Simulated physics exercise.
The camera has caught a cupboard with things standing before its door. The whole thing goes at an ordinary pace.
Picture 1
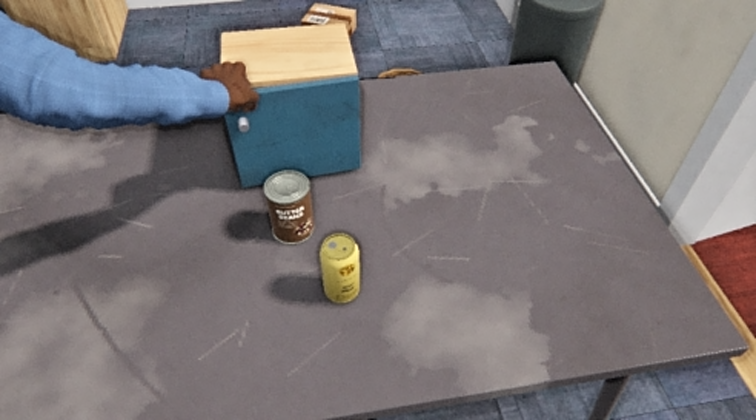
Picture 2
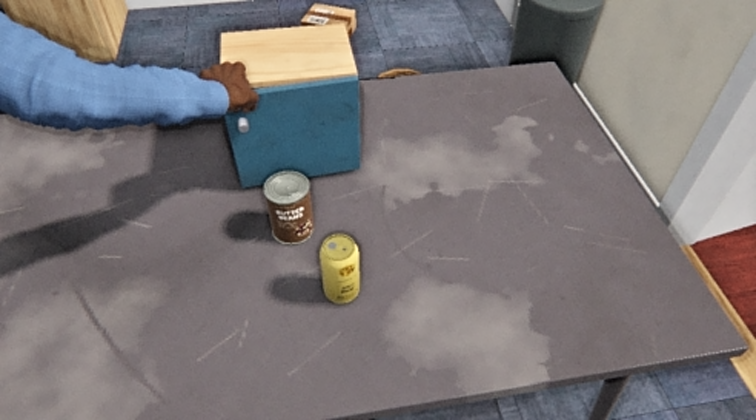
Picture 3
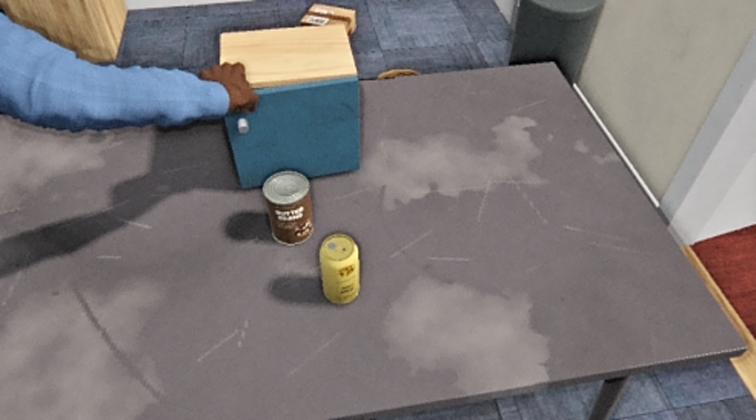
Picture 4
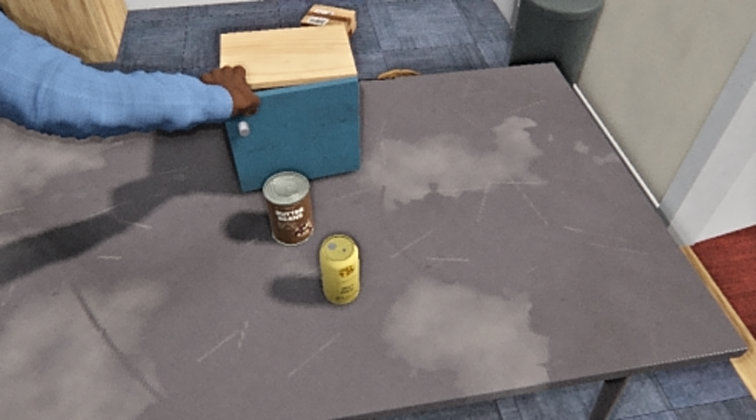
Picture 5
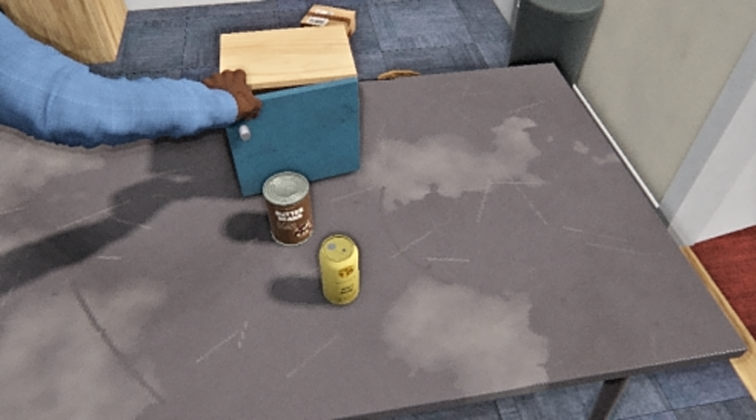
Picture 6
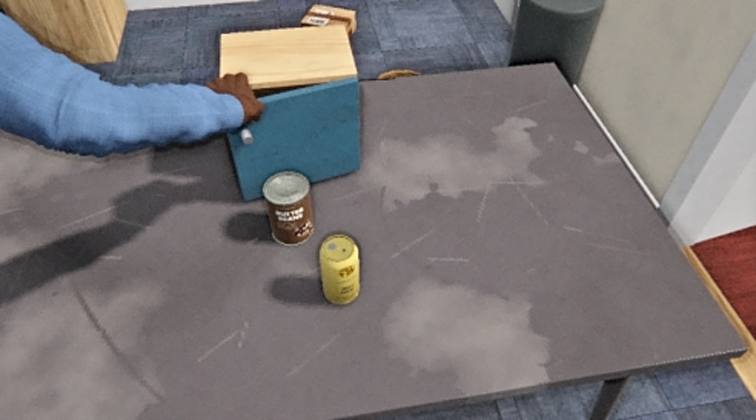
At the start, a hand in a blue sleeve rests at the left edge of a small cupboard's nearly closed blue door, with a brown tin and a yellow can standing in front. The hand then pulls the door slightly open, its left side swinging outward a little, while the tin and can stay still.
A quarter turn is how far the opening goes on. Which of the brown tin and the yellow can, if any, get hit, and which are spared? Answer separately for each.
The brown tin moves, the yellow can does not move.
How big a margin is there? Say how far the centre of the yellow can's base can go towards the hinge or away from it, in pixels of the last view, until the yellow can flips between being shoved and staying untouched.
8 pixels, up.
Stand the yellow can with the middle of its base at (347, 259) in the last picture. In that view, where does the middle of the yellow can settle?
It comes to rest close to (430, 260).
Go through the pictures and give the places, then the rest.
In the first picture, door 4° open; brown tin (290, 208); yellow can (341, 270); door (298, 138).
In the second picture, door 4° open; yellow can (341, 271); door (298, 138).
In the third picture, door 4° open; brown tin (290, 209); door (297, 139).
In the fourth picture, door 6° open; yellow can (340, 272); door (298, 141).
In the fifth picture, door 9° open; brown tin (290, 210); door (298, 143).
In the sixth picture, door 12° open; brown tin (290, 210); yellow can (340, 272); door (300, 145).
Then, 0.94 s on from there, door 49° open; brown tin displaced about its own width near (315, 228); yellow can at rest near (340, 272).
Then, 1.54 s on from there, door 72° open; brown tin displaced well along near (360, 242); yellow can at rest near (340, 272).
In the end, the brown tin is pushed along, near (404, 243); the yellow can remains where it is, near (340, 272).
